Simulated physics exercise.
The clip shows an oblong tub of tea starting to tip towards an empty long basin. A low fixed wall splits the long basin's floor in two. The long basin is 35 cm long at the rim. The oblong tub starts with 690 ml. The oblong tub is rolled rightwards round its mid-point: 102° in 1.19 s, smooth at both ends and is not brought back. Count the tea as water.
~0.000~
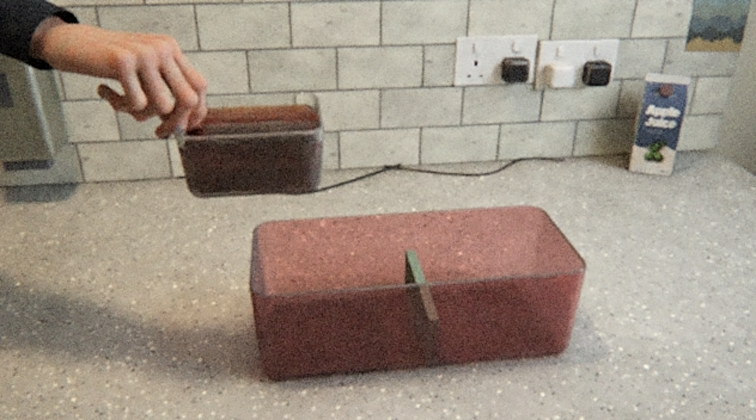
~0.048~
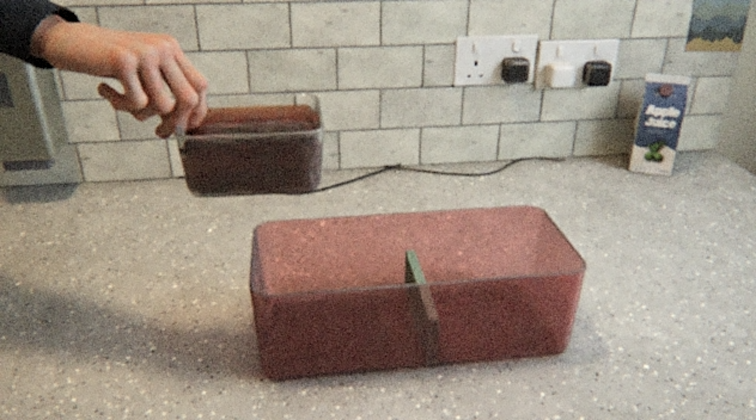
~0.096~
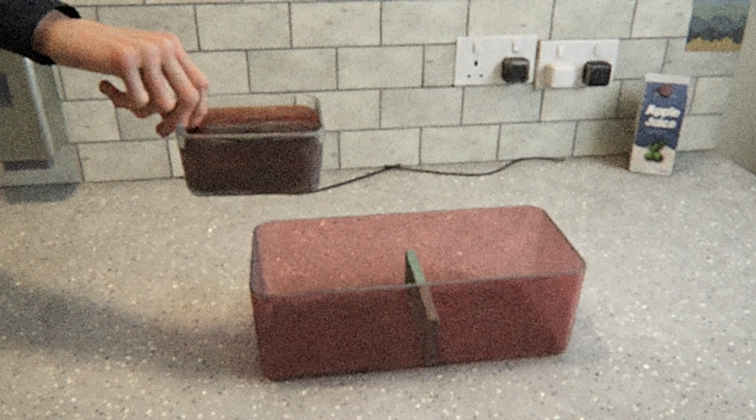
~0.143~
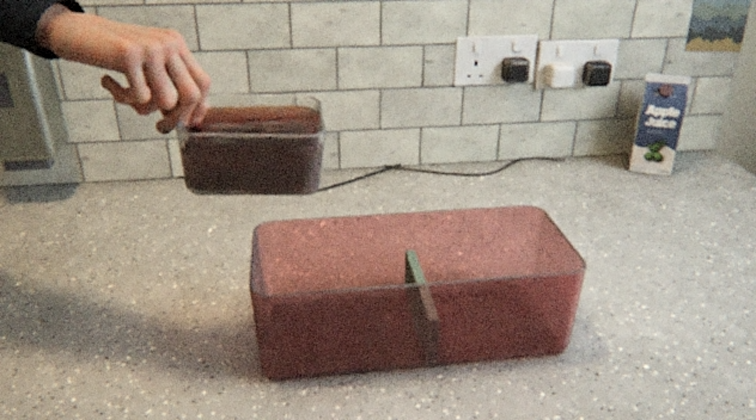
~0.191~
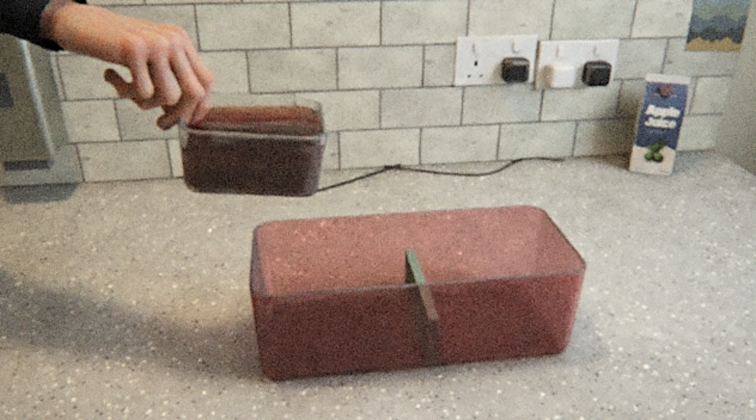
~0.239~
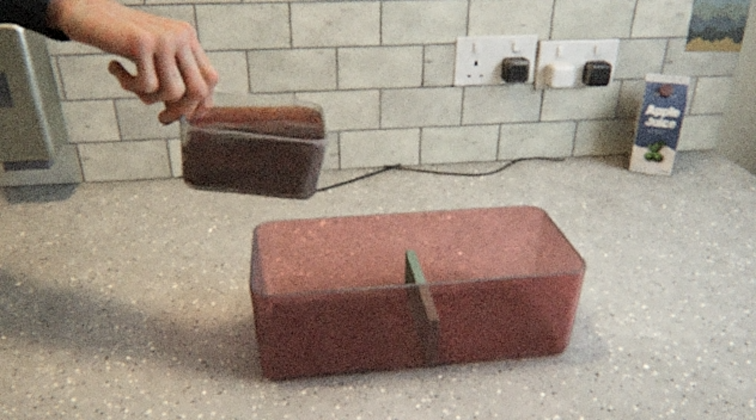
At the start, a hand holds a small clear tub of dark liquid level above a speckled worktop, behind a long pinkish basin with a green divider. The tub stays still briefly, then the hand slowly tilts it slightly rightwards, its right side dipping a little, while the basin stays put.
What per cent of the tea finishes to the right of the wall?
Roughly 2 per cent is past the wall.
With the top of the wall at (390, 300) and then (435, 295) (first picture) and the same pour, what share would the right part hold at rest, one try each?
In turn about 55 and 5 per cent.
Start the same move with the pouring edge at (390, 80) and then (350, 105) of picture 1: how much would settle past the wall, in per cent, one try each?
First 75, then 45 per cent.
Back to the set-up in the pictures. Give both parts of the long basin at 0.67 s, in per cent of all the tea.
Some 20 per cent left and 0 right.
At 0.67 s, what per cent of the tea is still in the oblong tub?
About 46 per cent.
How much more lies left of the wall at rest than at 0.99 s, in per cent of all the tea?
Some 14 per cent.
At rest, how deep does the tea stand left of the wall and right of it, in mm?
Some 26 mm on the left and 0 mm on the right.
After 0.67 s the tilt is 62° and 47 per cent is still to pour, 20 is left of the wall and 0 right of it.
After 0.99 s the tilt is 95° and 8 per cent is still to pour, 84 is left of the wall and 1 right of it.
After 1.33 s the tilt is 102° and 0 per cent is still to pour, 96 is left of the wall and 2 right of it.
After 1.69 s the tilt is 102° and 0 per cent is still to pour, 97 is left of the wall and 2 right of it.
In the end 97 per cent lies left of the wall, 2 right of it and 1 outside.
